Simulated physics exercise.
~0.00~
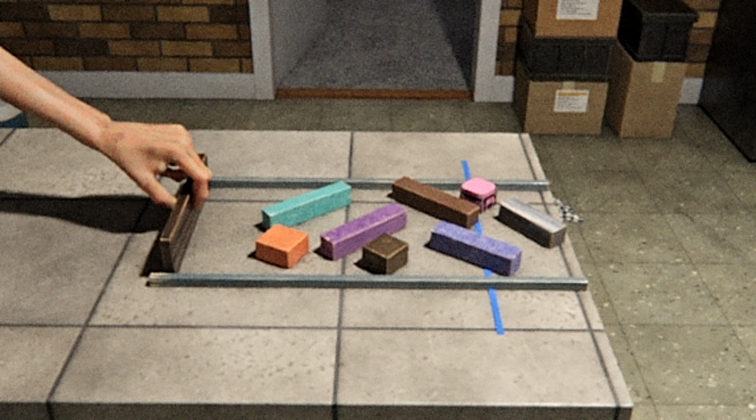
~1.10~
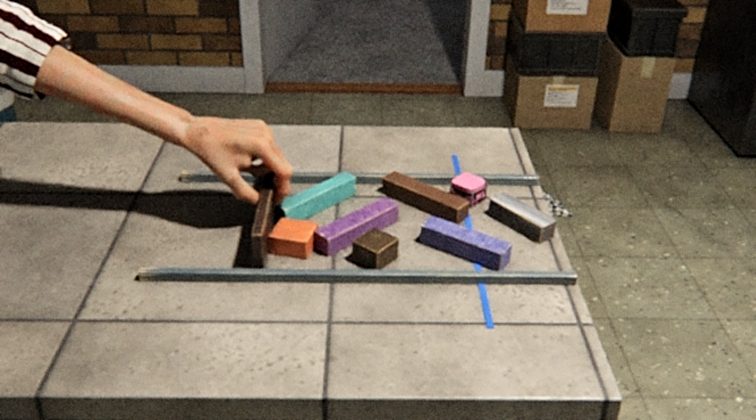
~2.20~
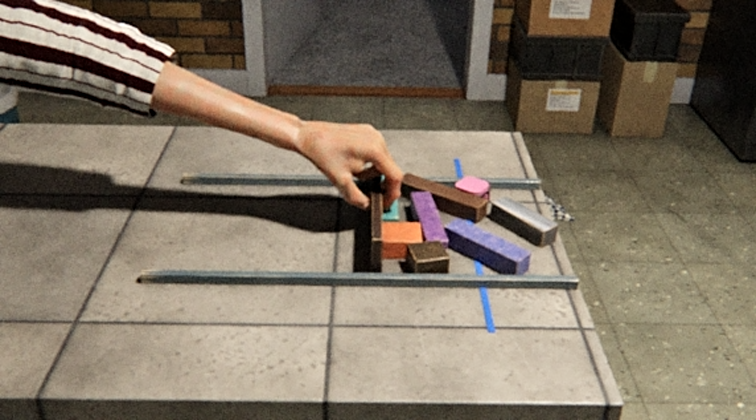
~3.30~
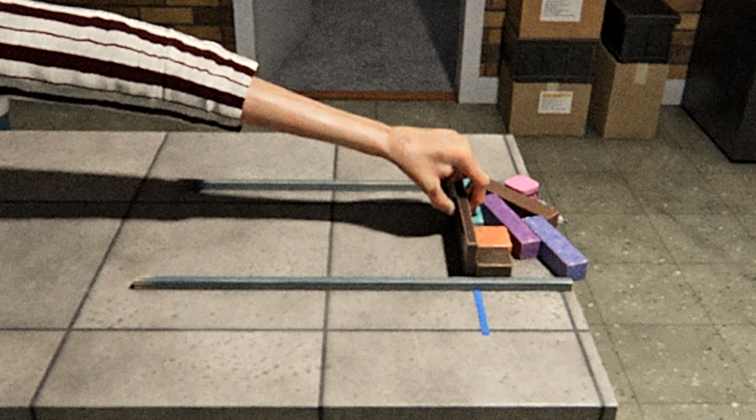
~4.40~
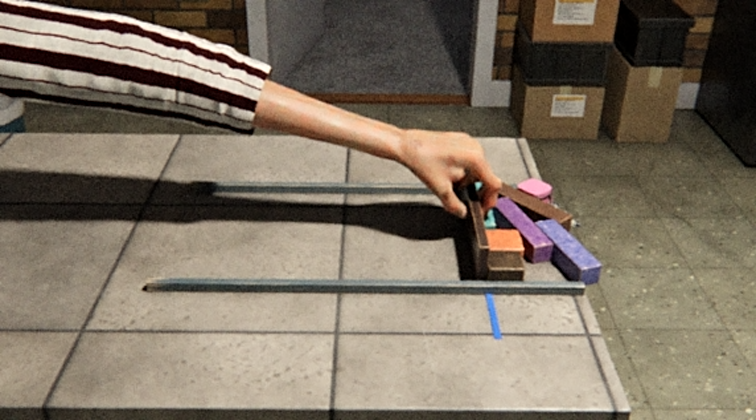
At the start, a hand holds a dark board upright at the left of a tiled table, with colourful blocks and bars scattered between two long rails. The hand slides the board to the right, and it meets the orange block and the turquoise bar first. As it keeps going, the purple bar turns and the pieces bunch together, pushing toward the table's right edge. The grey stick near that edge goes out of sight as the crowd moves past the blue tape. Finally the board stops around the tape, still upright in the hand, with the other pieces packed by the edge and the grey stick gone from the table.
